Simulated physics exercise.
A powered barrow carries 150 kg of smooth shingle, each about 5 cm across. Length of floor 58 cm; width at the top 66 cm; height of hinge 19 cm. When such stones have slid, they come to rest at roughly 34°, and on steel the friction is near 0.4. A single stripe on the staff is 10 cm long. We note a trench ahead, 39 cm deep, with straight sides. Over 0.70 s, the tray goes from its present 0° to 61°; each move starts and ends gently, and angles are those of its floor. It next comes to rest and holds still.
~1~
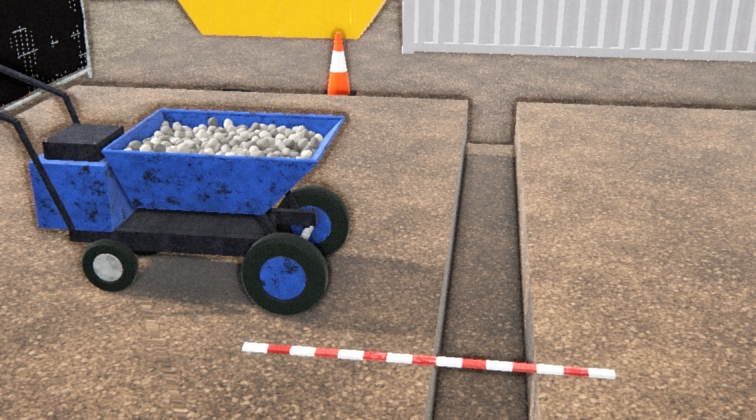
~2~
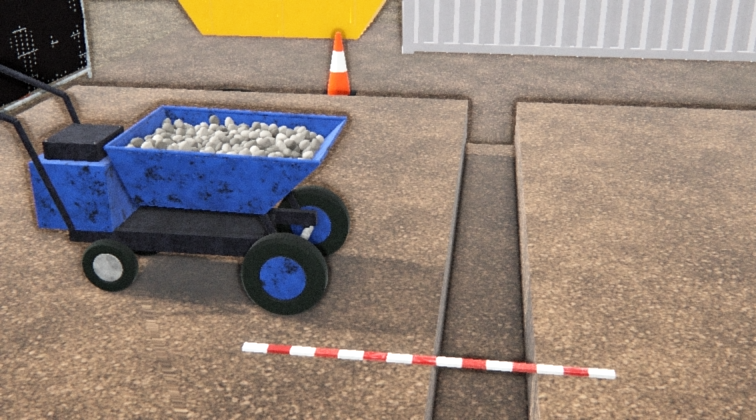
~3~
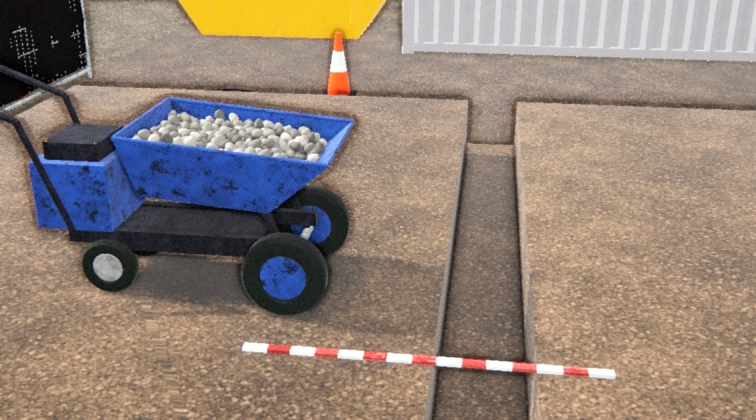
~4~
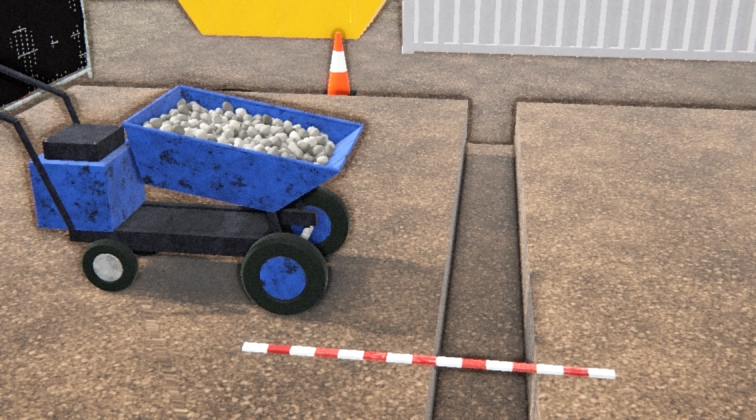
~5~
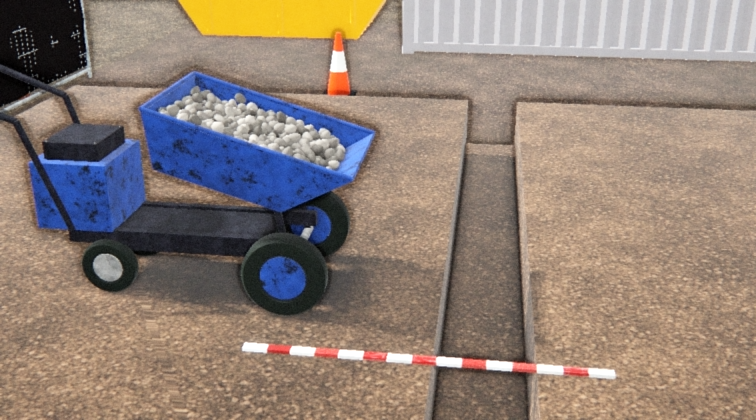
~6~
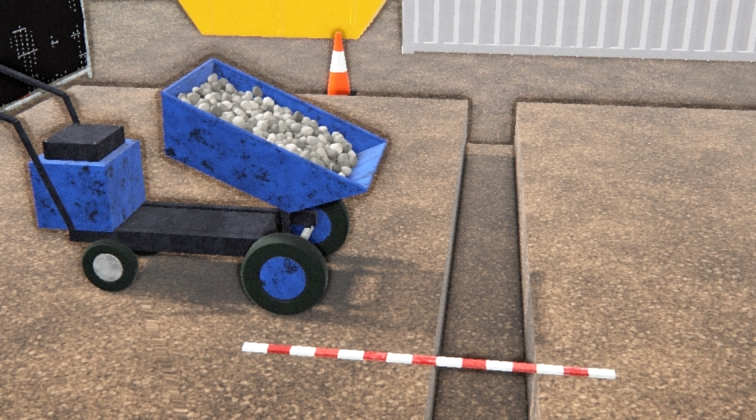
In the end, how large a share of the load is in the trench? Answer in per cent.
A share of roughly 95 %.
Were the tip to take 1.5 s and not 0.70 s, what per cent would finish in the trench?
Then some 100 per cent would.
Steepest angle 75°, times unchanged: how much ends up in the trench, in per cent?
About 100%.
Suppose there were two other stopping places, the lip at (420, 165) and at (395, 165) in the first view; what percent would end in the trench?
The first gives about 20 percent and the second about 35 percent.
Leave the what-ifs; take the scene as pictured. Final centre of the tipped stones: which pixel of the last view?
The stones end up centred near (487, 350).
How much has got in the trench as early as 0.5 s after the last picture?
20 per cent, give or take.
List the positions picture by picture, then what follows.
Lip at (317, 162), floor tilted 0°, highest stones at (221, 132), in the first picture.
Lip at (320, 163), floor tilted 1°, highest stones at (217, 130), in the second picture.
The tray is at 5°, its lip at (328, 166); the top of the load is at (187, 124), in the third picture.
The tray is at 10°, its lip at (339, 171); the top of the load is at (190, 113), in the fourth picture.
The tray is at 17°, its lip at (353, 180); the top of the load is at (197, 100), in the fifth picture.
Lip at (367, 190), floor tilted 24°, highest stones at (212, 87), in the sixth picture.
Then, 0.2 s after the last picture the floor is at 51°, 100 % in the tray; the foremost stones are at (393, 196).
Then, 0.5 s after the last picture the floor is at 61°, 76 % in the tray, 5 % short of the trench, 19 % in the trench; the foremost stones are at (492, 309).
Then, 0.8 s after the last picture the floor is at 61°, 23 % in the tray, 4 % short of the trench, 67 % in the trench, 5 % past the trench; the foremost stones are at (610, 280).
Then, 2.8 s after the last picture the floor is at 61°, 0 % in the tray, 95 % in the trench, 5 % past the trench; the foremost stones are past the picture's edge.
